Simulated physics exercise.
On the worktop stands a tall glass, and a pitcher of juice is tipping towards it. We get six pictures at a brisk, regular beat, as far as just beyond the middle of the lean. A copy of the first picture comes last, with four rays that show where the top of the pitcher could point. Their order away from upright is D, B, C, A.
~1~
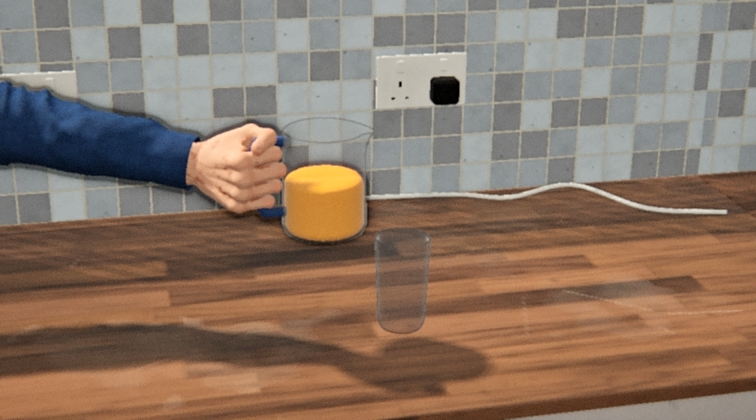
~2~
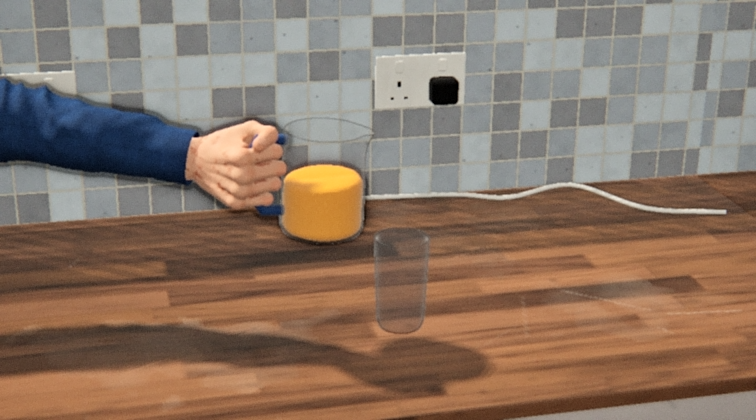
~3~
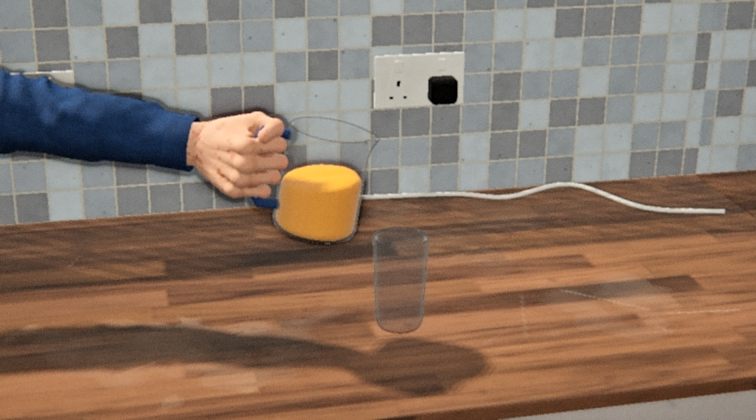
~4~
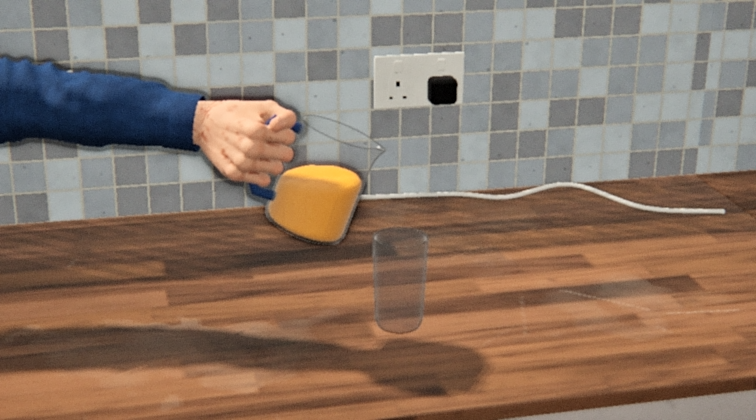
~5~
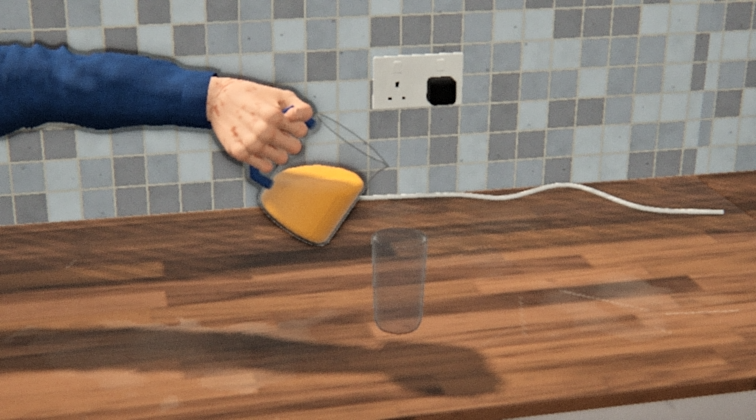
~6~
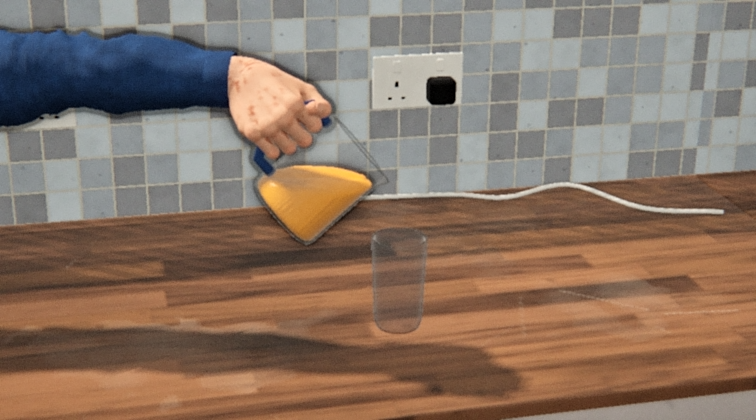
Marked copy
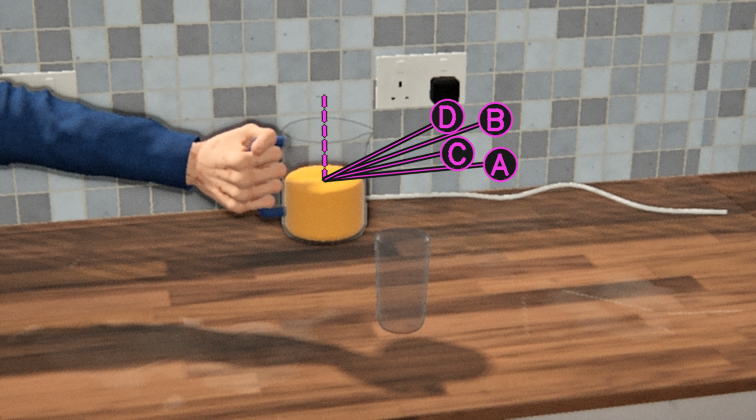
On a wooden worktop, a blue-sleeved hand gradually tilting a clear pitcher of orange juice rightwards above an empty tall glass.
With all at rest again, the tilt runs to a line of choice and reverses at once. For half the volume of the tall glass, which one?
Go for B.
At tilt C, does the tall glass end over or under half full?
Over.
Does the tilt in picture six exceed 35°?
Yes, it does.
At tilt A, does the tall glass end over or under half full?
Over.
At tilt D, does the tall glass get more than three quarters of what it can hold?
No.
On the marked copy, A at (483, 164); B at (479, 124); C at (440, 153); D at (432, 125).
If A is chosen, the tall glass ends with about 96 % of what it can hold; 7 % of the juice is spilt.
If B is chosen, the tall glass ends with about 53 % of what it can hold; 3 % of the juice is spilt.
If C is chosen, the tall glass ends with about 78 % of what it can hold; 3 % of the juice is spilt.
If D is chosen, the tall glass ends with about 30 % of what it can hold.
